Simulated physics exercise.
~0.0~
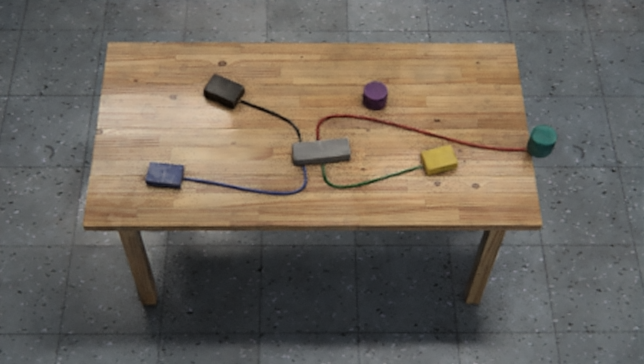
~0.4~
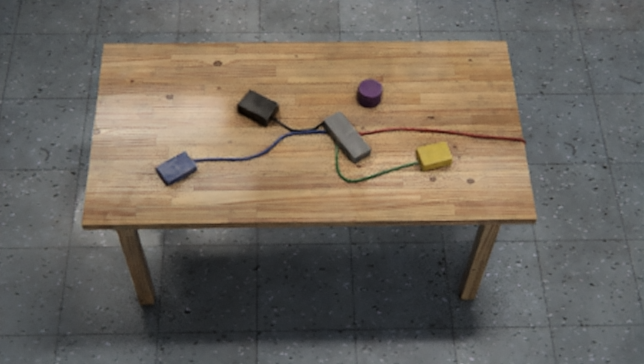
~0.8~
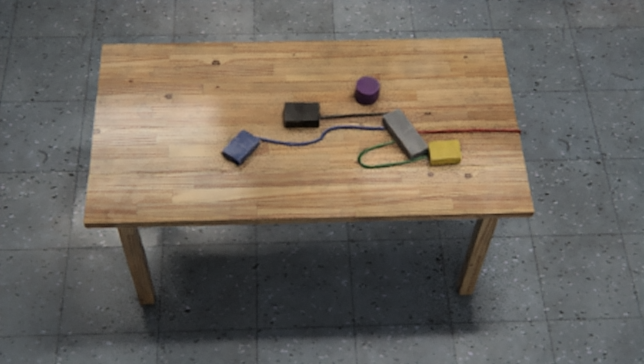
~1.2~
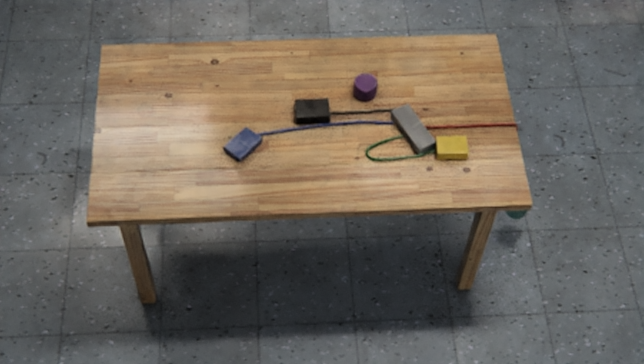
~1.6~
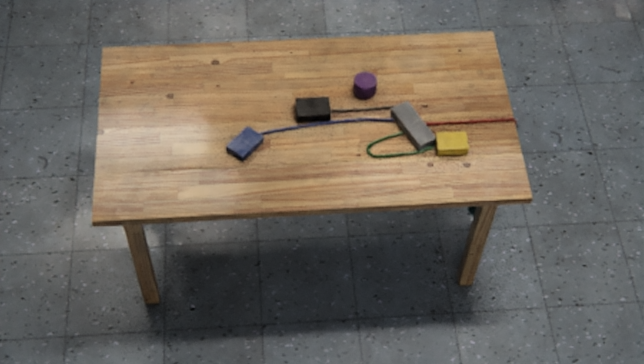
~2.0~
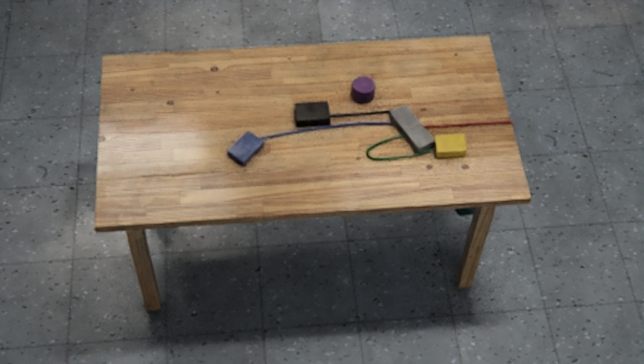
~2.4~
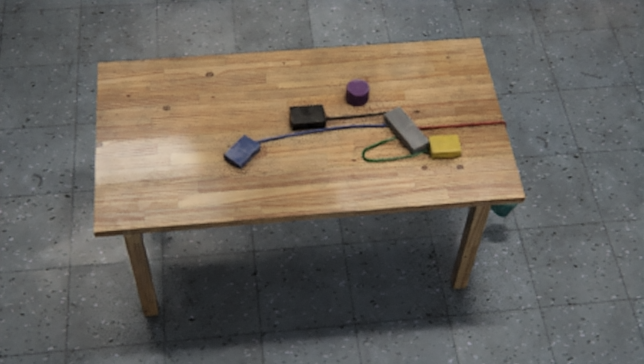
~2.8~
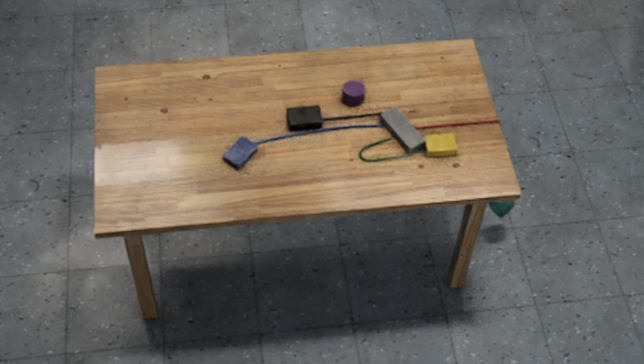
A wooden table holds corded blocks that slide right as the teal one drops and dangles.
